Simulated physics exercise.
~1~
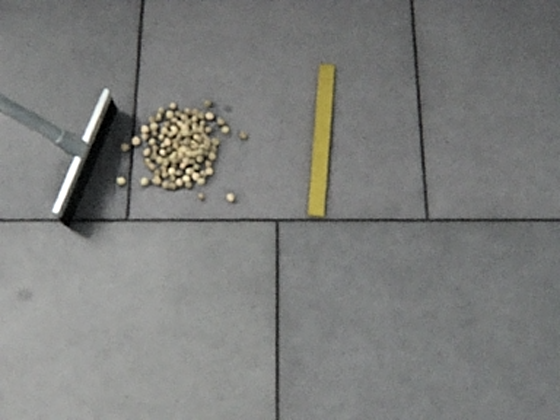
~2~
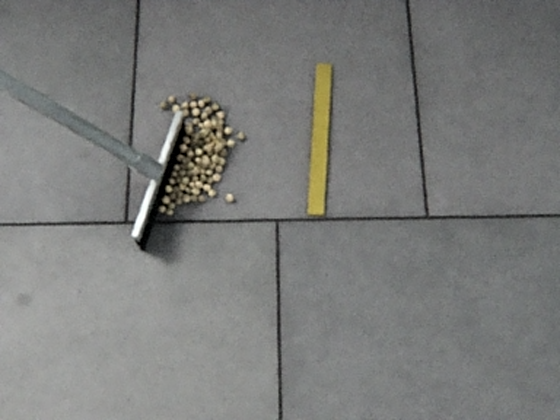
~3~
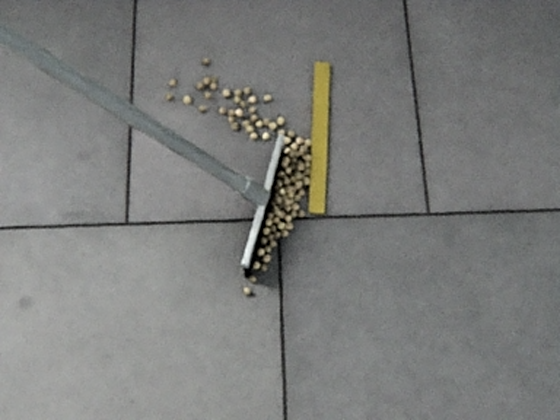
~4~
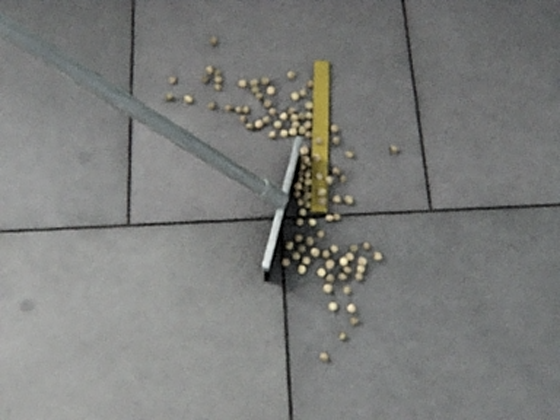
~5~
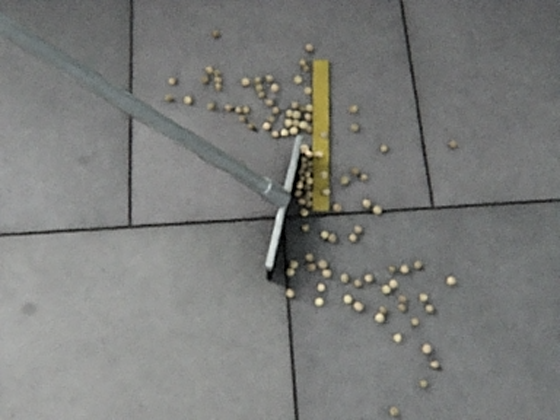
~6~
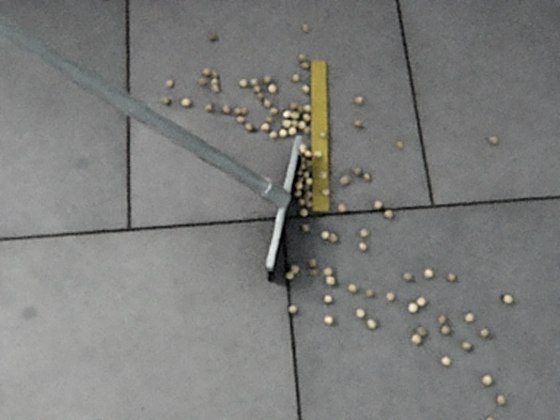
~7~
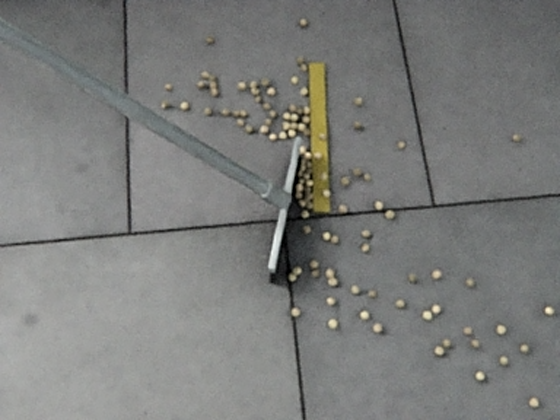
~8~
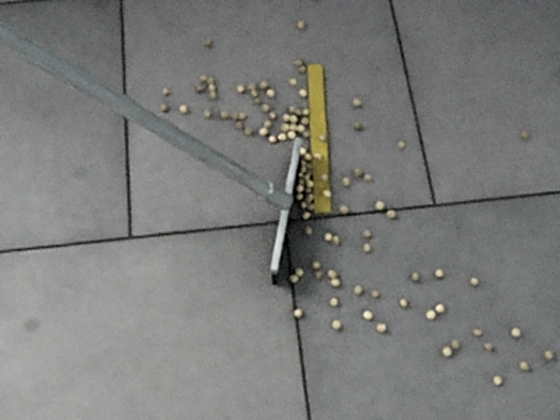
A squeegee pushes a pile of round nuts right against a yellow strip, scattering many past it.
